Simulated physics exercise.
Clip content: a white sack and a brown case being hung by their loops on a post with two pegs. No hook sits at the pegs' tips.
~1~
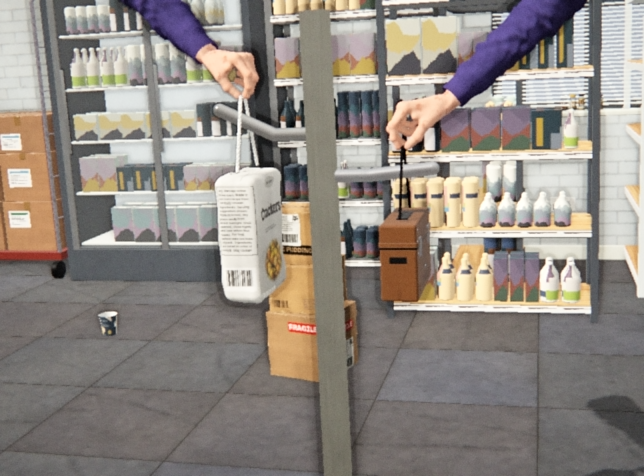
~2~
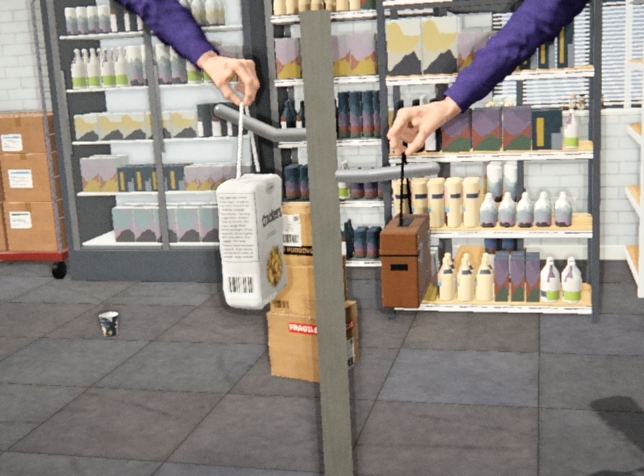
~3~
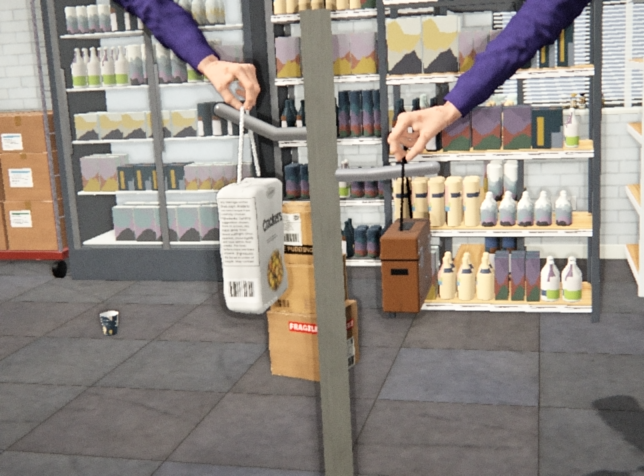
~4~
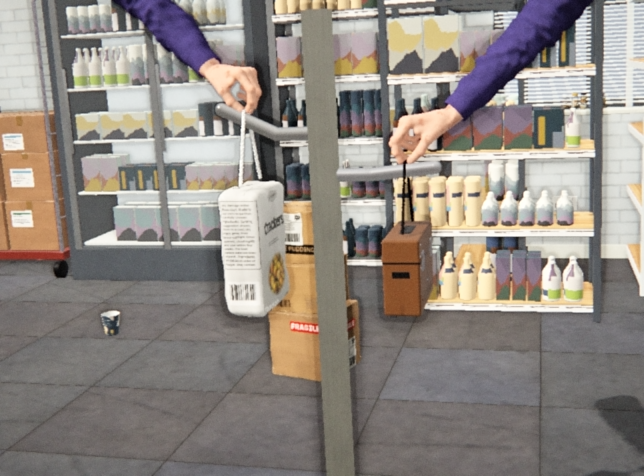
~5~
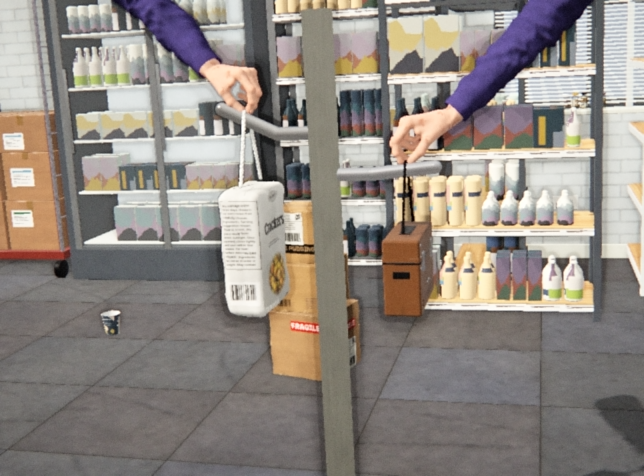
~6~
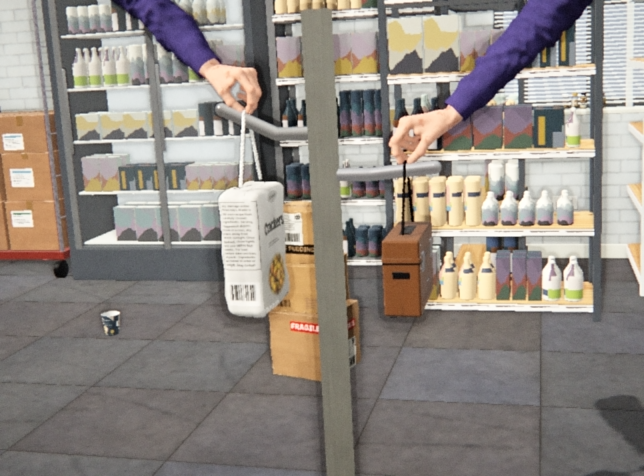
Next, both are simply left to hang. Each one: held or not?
My prediction: The white sack is still hanging; the brown case is still hanging.
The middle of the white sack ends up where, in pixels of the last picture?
Roughly (280, 264).
Then, 0.26 s later than the last view, white sack hanging from its loop near (258, 252); brown case hanging from its loop near (409, 267).
Then, 0.56 s later than the last view, white sack hanging from its loop near (269, 256); brown case hanging from its loop near (406, 269).
Then, 1.00 s later than the last view, white sack hanging from its loop near (291, 264); brown case hanging from its loop near (407, 268).
Finally, white sack hanging from its loop near (280, 264); brown case hanging from its loop near (405, 269). The white sack remains on its peg and the brown case stays hanging.
